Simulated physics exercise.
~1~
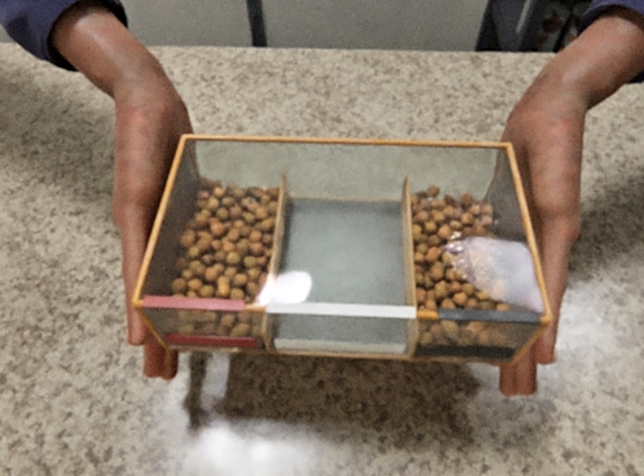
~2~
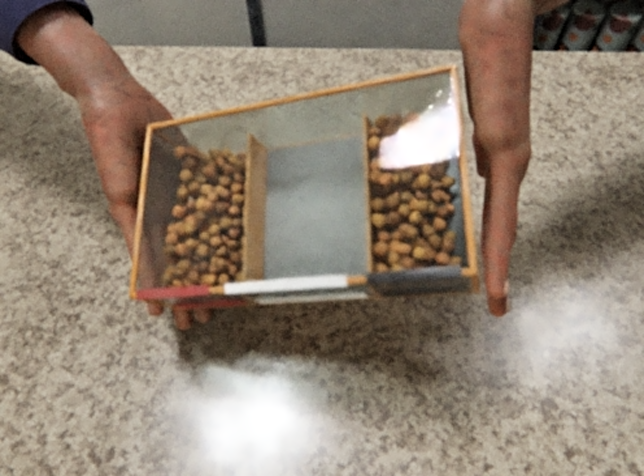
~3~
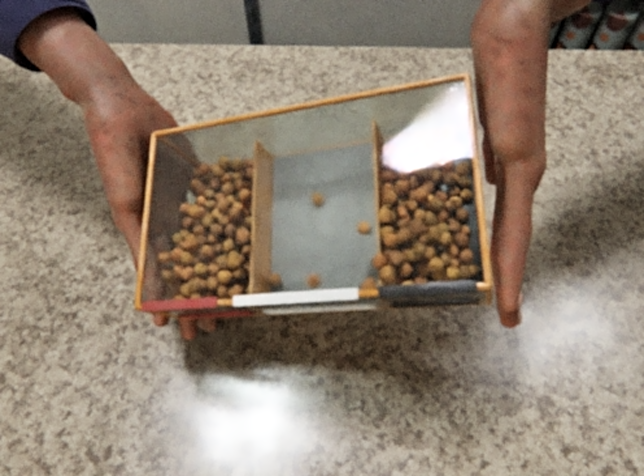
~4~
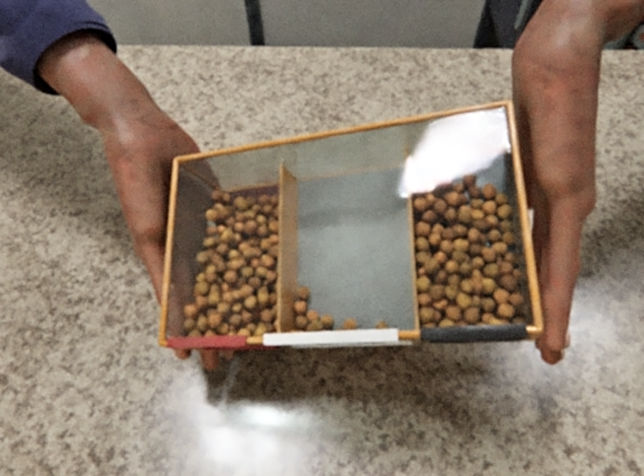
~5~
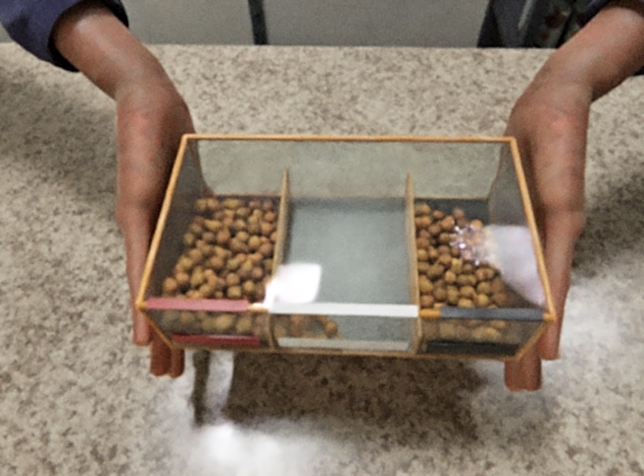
Hands tilting a clear-lidded box of roasted chickpeas, a few spilling into the empty middle section before it is levelled again.
